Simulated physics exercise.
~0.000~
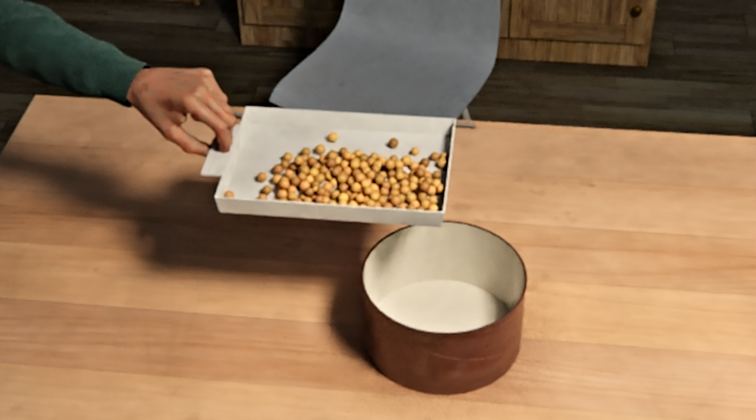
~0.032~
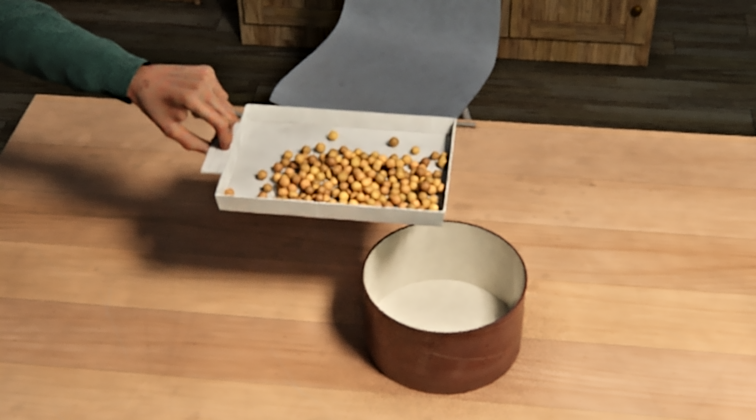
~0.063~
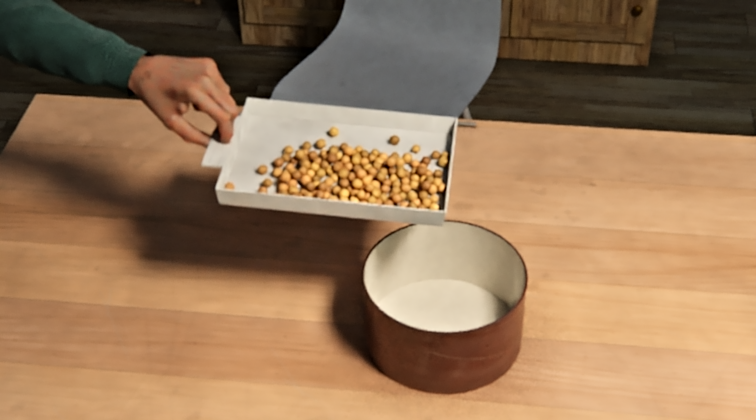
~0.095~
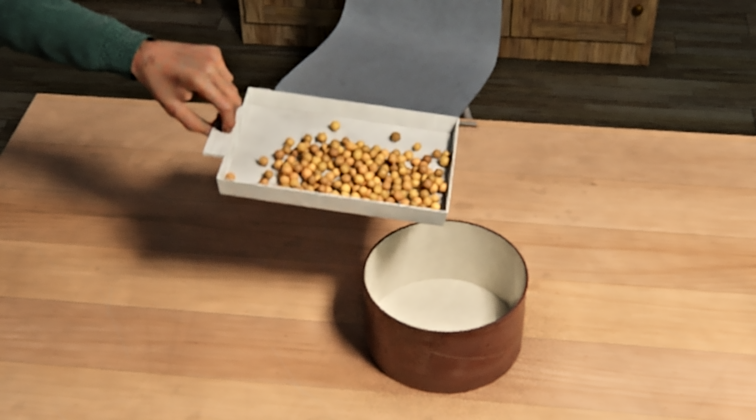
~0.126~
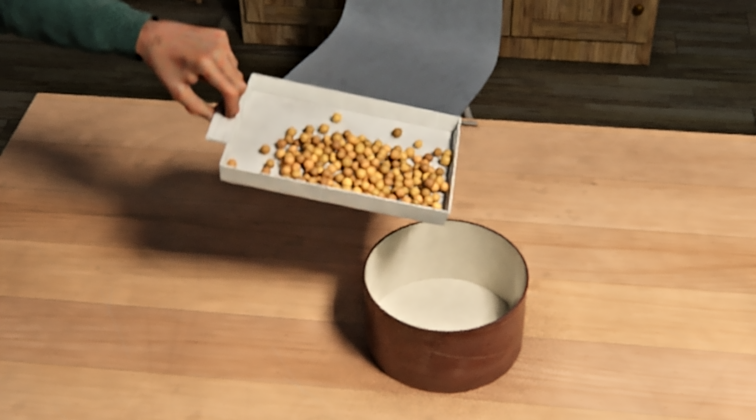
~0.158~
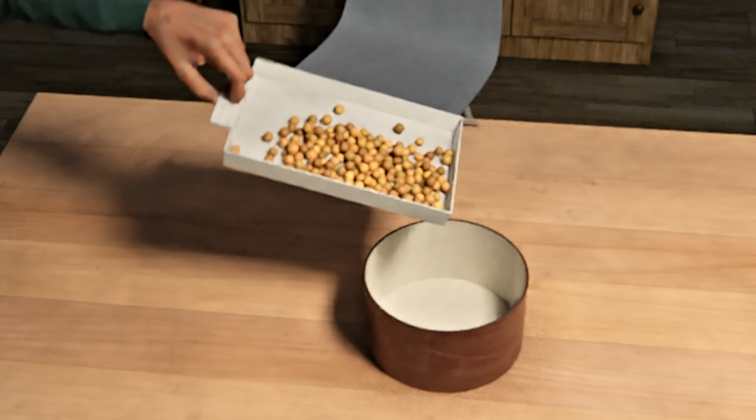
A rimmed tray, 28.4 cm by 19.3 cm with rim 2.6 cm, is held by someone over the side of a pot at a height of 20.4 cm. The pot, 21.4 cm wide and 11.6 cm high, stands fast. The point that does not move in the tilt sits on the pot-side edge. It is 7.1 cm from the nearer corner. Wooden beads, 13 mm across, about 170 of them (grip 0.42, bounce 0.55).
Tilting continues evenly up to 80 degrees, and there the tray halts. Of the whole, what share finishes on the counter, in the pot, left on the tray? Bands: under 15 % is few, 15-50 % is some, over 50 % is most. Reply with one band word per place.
Counter some, pot some, tray some.
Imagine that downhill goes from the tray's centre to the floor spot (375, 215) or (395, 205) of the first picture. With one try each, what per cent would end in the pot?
75 and 75 %.
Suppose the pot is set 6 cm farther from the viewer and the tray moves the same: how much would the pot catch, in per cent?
Roughly 45 per cent.
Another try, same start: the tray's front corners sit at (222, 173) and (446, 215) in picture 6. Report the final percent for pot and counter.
Pot 75; counter 0.
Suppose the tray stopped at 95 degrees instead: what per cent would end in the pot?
Roughly 50 percent.
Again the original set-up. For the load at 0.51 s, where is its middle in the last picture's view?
Estimated centre of load: Around (441, 153).
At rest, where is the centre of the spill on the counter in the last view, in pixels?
Roughly at pixel (614, 275) in the last view.
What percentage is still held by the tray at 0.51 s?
Roughly 100 percent of the load, I'd say.
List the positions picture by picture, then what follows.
The first frame shows tray tilt 0 degrees, front corners at (218, 196) and (442, 211); middle of the pieces at (351, 182); pot at (444, 274).
The second frame shows tray tilt 1 degrees, front corners at (218, 193) and (442, 210); middle of the pieces at (352, 180).
The third frame shows tray tilt 3 degrees, front corners at (219, 187) and (443, 210); middle of the pieces at (352, 177).
The fourth frame shows tray tilt 6 degrees, front corners at (220, 177) and (445, 210), lowest corner right front; middle of the pieces at (353, 173).
The fifth frame shows tray tilt 10 degrees, front corners at (223, 164) and (447, 210), lowest corner right front; middle of the pieces at (355, 167).
The sixth frame shows tray tilt 15 degrees, front corners at (228, 149) and (449, 211), lowest corner right front; middle of the pieces at (357, 160); pot at (446, 272). Its pace works out near 155 degrees a second.
After 0.37 s, tilt 49 degrees; the tray holds 100 %, the pot 0 %.
After 0.51 s, tilt 71 degrees; the tray holds 100 %, the pot 0 %.
Then, at 0.78 s, tilt 80 degrees; the tray holds 35 %, the pot 20 %.
In the end, at 2.0 s, counter 35 %, pot 35 %, tray 30 %.
